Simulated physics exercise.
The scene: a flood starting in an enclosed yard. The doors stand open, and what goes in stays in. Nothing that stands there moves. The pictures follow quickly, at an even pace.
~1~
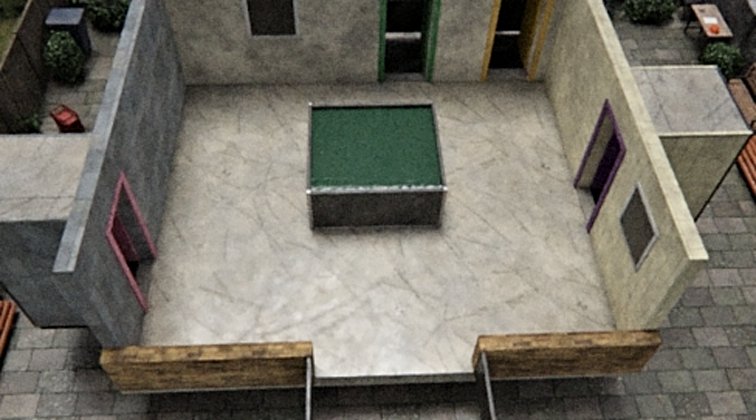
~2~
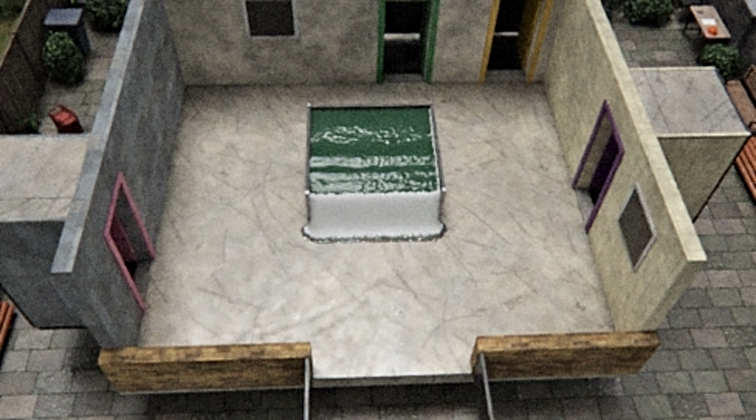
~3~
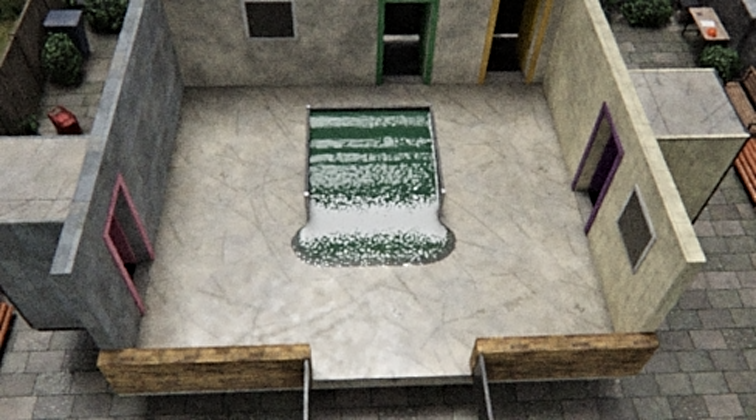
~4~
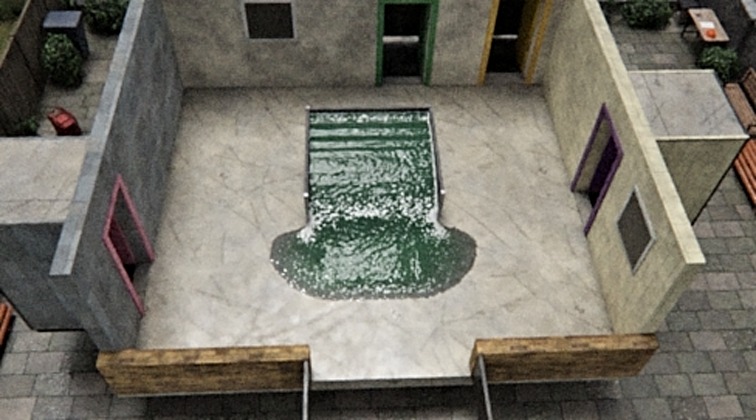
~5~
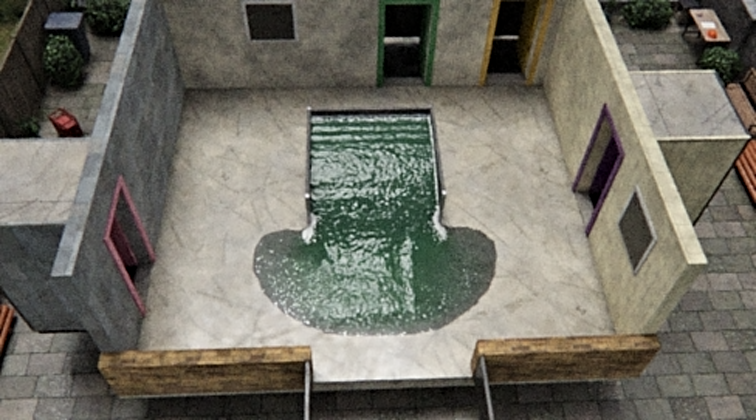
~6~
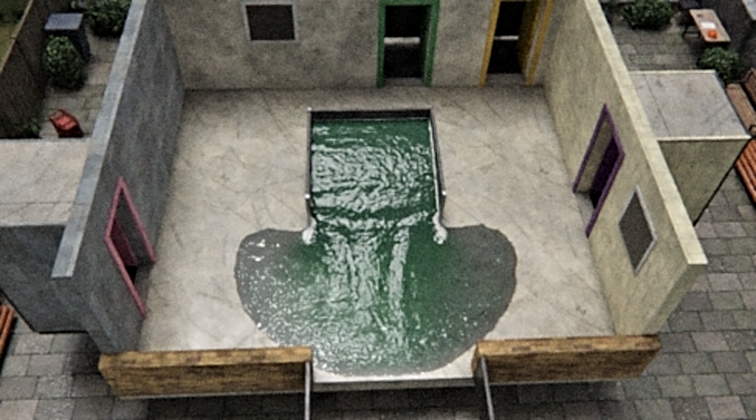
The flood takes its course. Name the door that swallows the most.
The pink doorway takes the most.
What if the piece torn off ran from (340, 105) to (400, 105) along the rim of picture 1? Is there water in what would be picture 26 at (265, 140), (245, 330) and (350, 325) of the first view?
In that order: Wet, clear, clear.
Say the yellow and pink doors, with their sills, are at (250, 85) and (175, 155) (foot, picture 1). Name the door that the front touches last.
The green-painted one.
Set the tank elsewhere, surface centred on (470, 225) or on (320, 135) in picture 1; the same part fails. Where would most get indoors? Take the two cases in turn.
First the yellow one, then the one in pink.
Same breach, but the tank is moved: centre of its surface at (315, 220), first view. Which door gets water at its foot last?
It is the door marked yellow.
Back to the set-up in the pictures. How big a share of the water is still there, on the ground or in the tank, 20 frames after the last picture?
Roughly 58 per cent.
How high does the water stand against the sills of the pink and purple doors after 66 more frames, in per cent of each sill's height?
In turn 80 and 80 per cent.
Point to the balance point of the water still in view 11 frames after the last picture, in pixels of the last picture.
Near (372, 263).
A moment on, water covers 35 % of the floor; yellow door not reached, pink door not reached, purple door not reached, green door not reached.
Next, water covers 35 % of the floor; yellow door not reached, pink door wet at the sill, nothing in, purple door not reached, green door not reached.
Then, water covers 50 % of the floor; yellow door not reached, pink door some in, purple door wet at the sill, nothing in, green door not reached.
Later, water covers 90 % of the floor; yellow door wet at the sill, nothing in, pink door some in, purple door wet at the sill, nothing in, green door not reached.
In the end, water covers 100 % of the floor; yellow door wet at the sill, nothing in, pink door some in, purple door wet at the sill, nothing in, green door a trickle in; the pink door has let in the most.
